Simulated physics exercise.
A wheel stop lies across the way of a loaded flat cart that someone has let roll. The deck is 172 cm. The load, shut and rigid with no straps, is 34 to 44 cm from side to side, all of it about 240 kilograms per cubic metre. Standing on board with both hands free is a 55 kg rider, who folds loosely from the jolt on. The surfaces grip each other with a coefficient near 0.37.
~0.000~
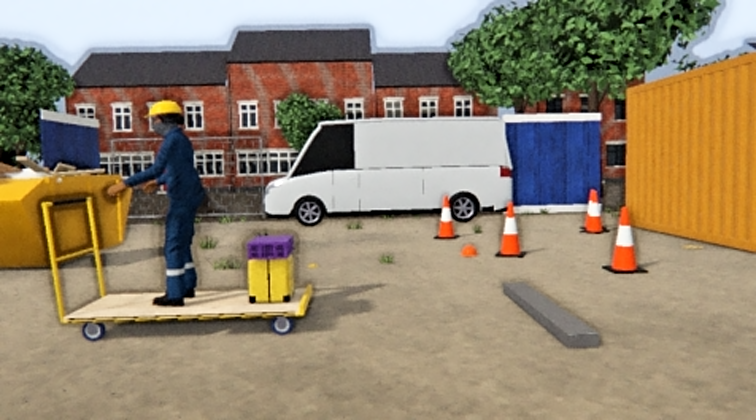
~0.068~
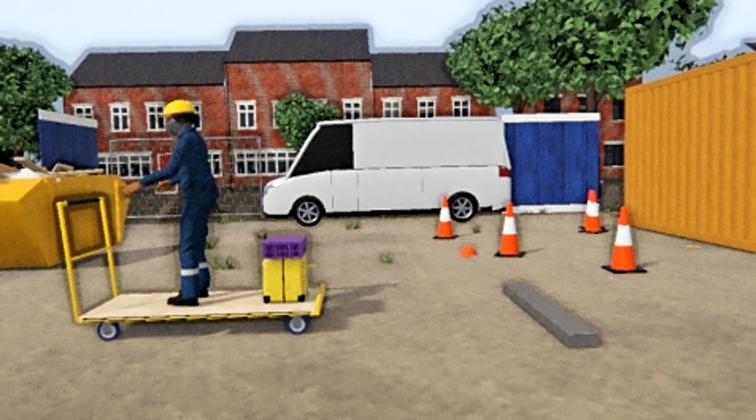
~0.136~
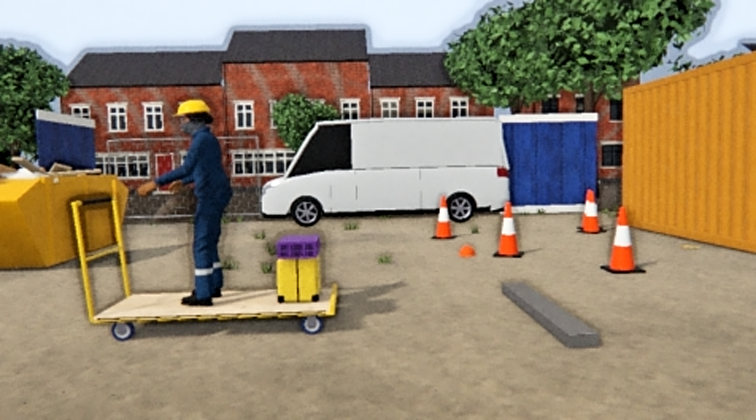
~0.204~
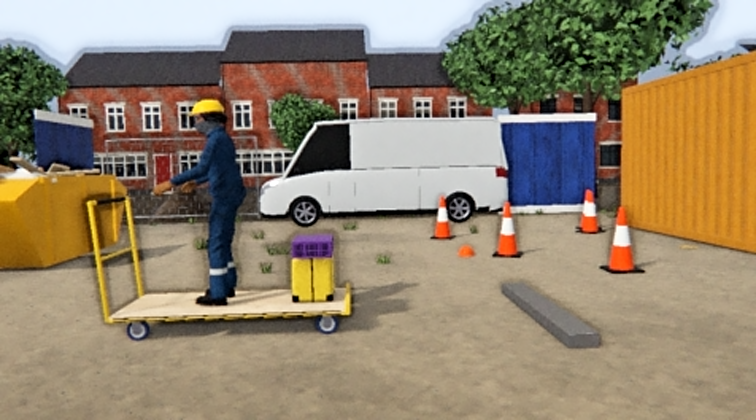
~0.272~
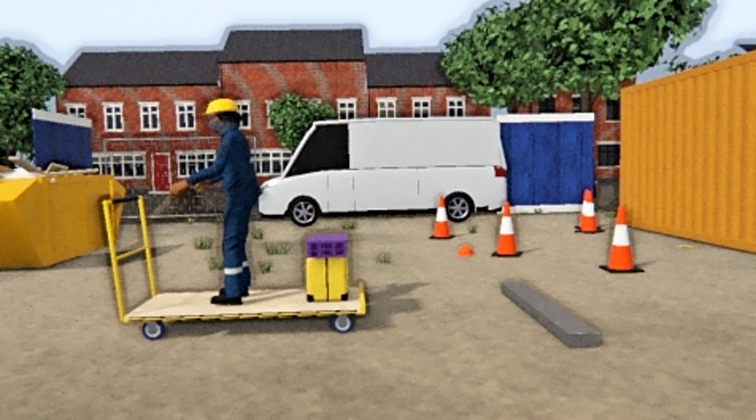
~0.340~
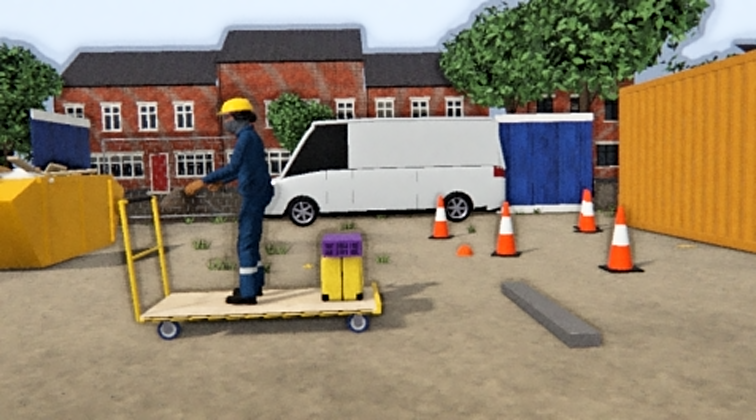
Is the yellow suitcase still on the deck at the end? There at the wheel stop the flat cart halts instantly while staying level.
I'm guessing it will keep behind the lip.
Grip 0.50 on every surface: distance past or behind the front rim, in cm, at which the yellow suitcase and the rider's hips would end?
So the yellow load stays 20 behind while the hips end up 30 behind the front rim.
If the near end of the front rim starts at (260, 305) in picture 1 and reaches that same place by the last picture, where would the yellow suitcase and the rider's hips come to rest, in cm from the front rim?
In that case yellow 80 past, hips 130 past.
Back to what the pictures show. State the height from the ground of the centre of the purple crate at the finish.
Near 5 cm.
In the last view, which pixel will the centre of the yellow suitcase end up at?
Roughly pixel (517, 270).
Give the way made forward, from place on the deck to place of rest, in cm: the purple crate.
Purple 70.
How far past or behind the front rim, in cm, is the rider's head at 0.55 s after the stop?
Roughly 60 cm behind the front rim.
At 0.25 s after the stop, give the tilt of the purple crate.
I'd put the tilt near 20 degrees.
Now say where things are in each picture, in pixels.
Yellow suitcase (272, 277), purple crate (272, 247), rim corner (302, 310); 0 cm covered, 189 to go, in the first frame.
Yellow suitcase (286, 277), purple crate (286, 247), rim corner (317, 310); 11 cm covered, 178 to go, in the second frame.
Yellow suitcase (299, 277), purple crate (299, 246), rim corner (332, 310); 23 cm covered, 166 to go, in the third frame.
Yellow suitcase (313, 277), purple crate (314, 246), rim corner (348, 309); 34 cm covered, 155 to go, in the fourth frame.
Yellow suitcase (328, 276), purple crate (328, 245), rim corner (363, 309); 46 cm covered, 144 to go, in the fifth frame.
Yellow suitcase (342, 275), purple crate (342, 245), rim corner (379, 308); 57 cm covered, 132 to go. Speed about 1.7 m/s, in the sixth frame.
Impact comes at 1.13 s.
After 1.38 s the yellow suitcase is 16 cm behind the rim, tilted 10°, near (520, 267) in the last picture's view.
After 1.68 s the yellow suitcase is 19 cm behind the rim, tilted 0°, near (517, 270) in the last picture's view.
After 2.13 s the yellow suitcase is 19 cm behind the rim, tilted 0°, near (517, 270) in the last picture's view.
At rest, 2.6 s, past the rim, purple crate; behind it, yellow suitcase and the rider's hips.
